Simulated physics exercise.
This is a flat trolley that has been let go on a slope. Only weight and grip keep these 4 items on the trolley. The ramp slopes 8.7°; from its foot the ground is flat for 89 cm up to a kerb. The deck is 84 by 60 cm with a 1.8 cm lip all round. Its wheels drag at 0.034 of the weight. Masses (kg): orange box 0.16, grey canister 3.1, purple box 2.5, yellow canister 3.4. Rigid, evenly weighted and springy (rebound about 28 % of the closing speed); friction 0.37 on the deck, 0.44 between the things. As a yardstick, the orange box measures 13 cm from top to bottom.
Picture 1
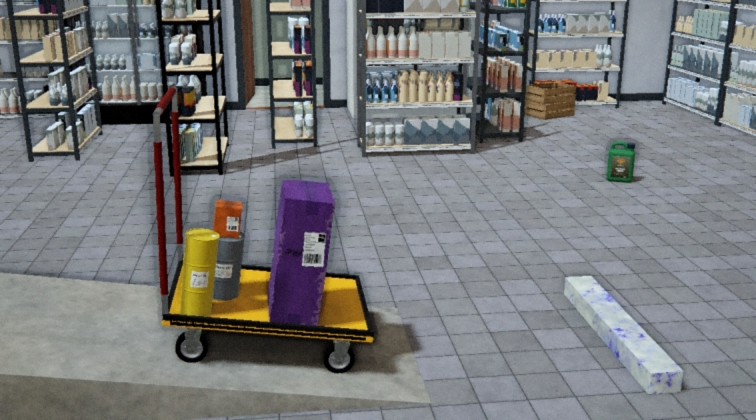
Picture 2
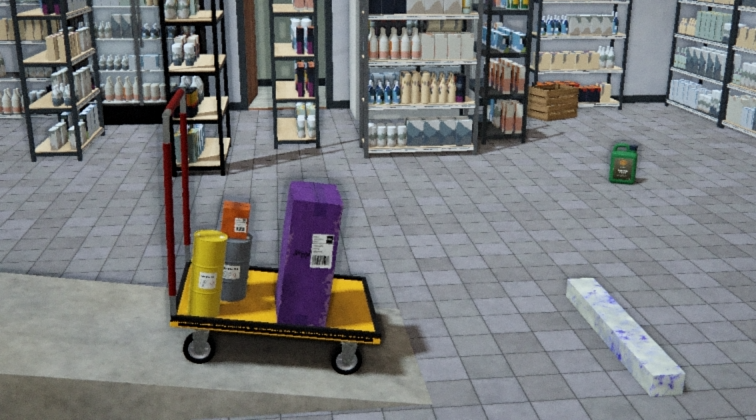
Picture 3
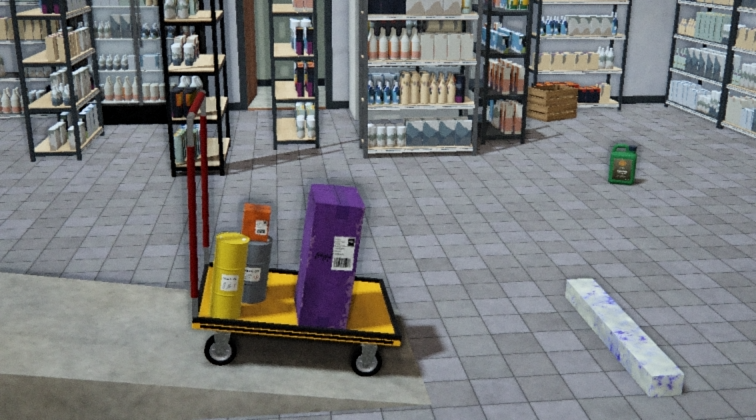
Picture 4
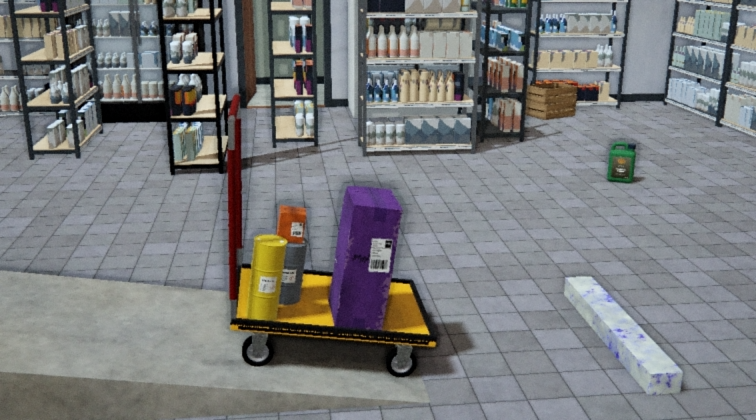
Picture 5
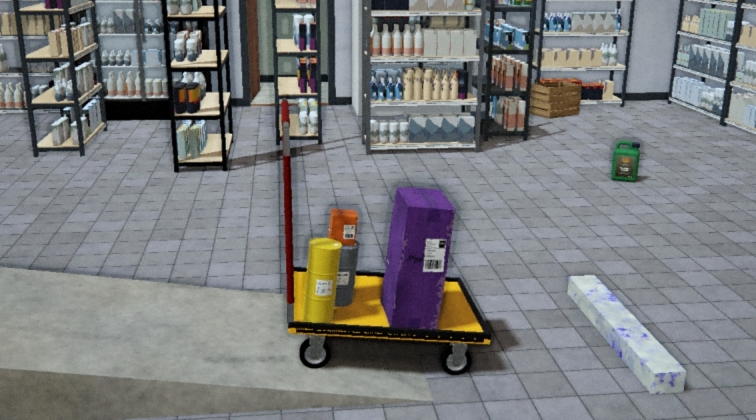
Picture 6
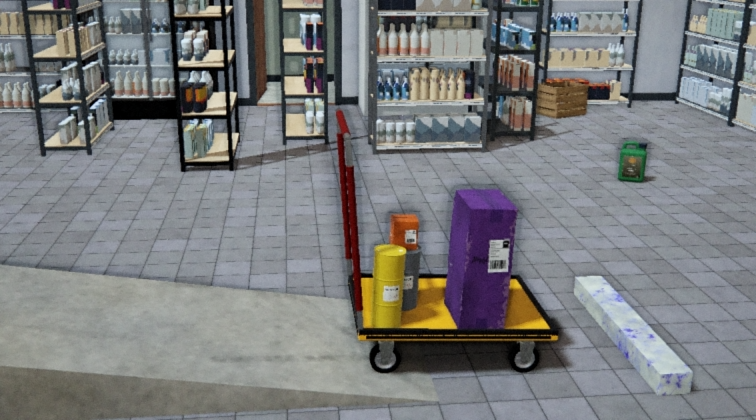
Shop floor with stocked shelves, a yellow flat trolley carrying purple and orange boxes and two canisters rolling right off a ramp.
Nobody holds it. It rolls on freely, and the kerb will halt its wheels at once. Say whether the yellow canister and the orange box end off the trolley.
The yellow canister stays on the trolley and the orange box stays on the trolley.
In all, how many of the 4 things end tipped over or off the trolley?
In all, 0.
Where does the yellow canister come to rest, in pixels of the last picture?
Near (517, 289).
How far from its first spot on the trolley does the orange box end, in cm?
Some 14 cm.
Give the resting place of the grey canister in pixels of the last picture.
At about (522, 276).
Then, 0.40 s after the last picture, trolley at the kerb.
Then, 0.50 s after the last picture, trolley at the kerb; orange box slid 9 cm near (516, 234); yellow canister slid 8 cm near (506, 289); purple box slid 8 cm.
Then, 0.60 s after the last picture, trolley at the kerb; orange box slid 14 cm near (527, 234); yellow canister slid 12 cm near (516, 289); purple box slid 12 cm.
At rest, not toppled but over 10 cm from the start, orange box, grey canister, purple box and yellow canister. Seen from the same camera at the end, yellow canister near (517, 289), orange box near (529, 234).
